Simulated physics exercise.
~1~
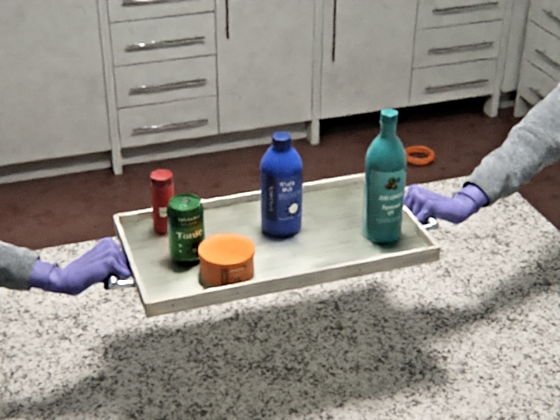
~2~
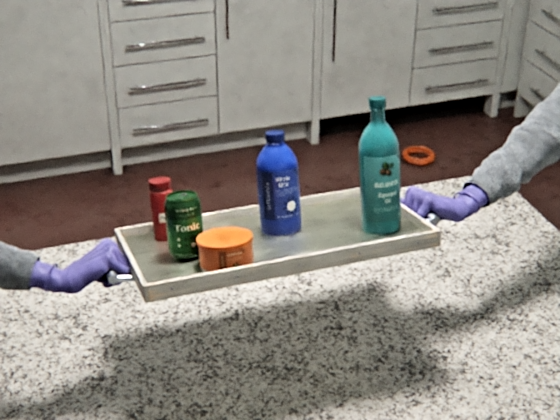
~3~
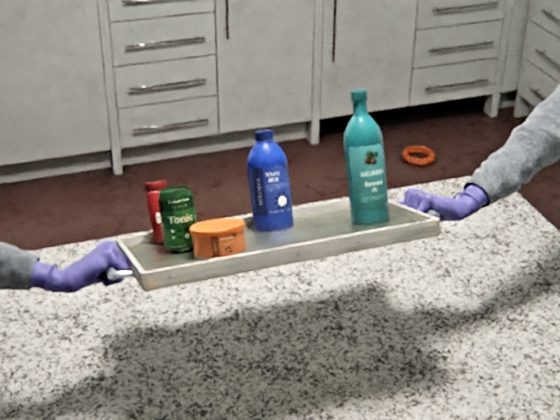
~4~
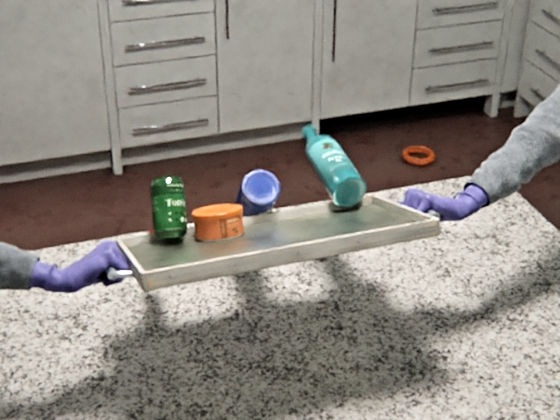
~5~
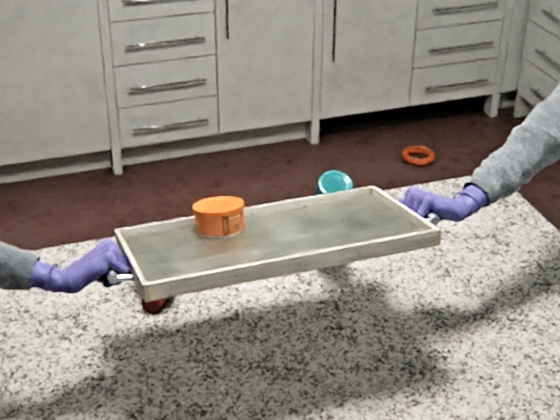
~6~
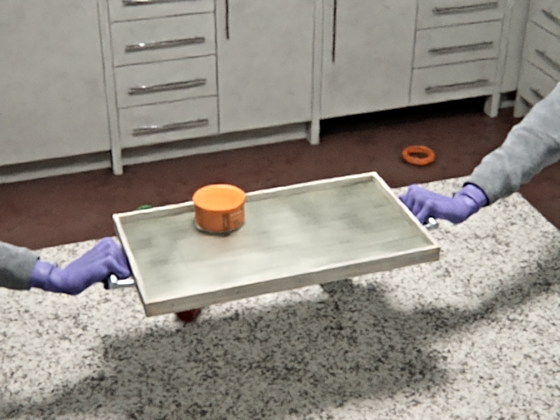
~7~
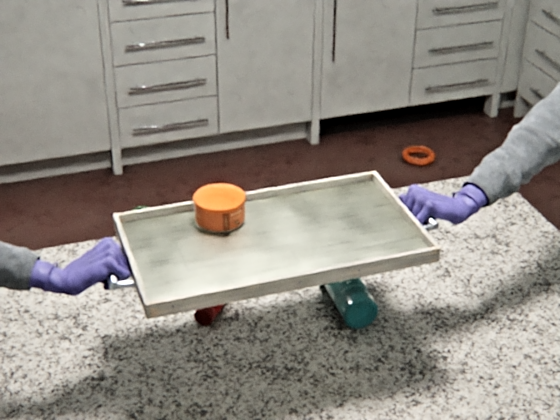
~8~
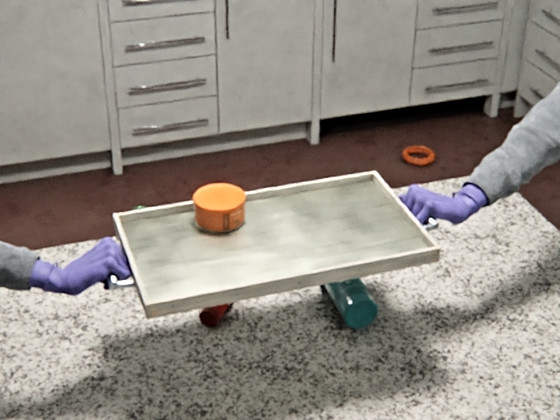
A hand-held tray tips backward, spilling four containers, then levels with only the orange tub aboard.
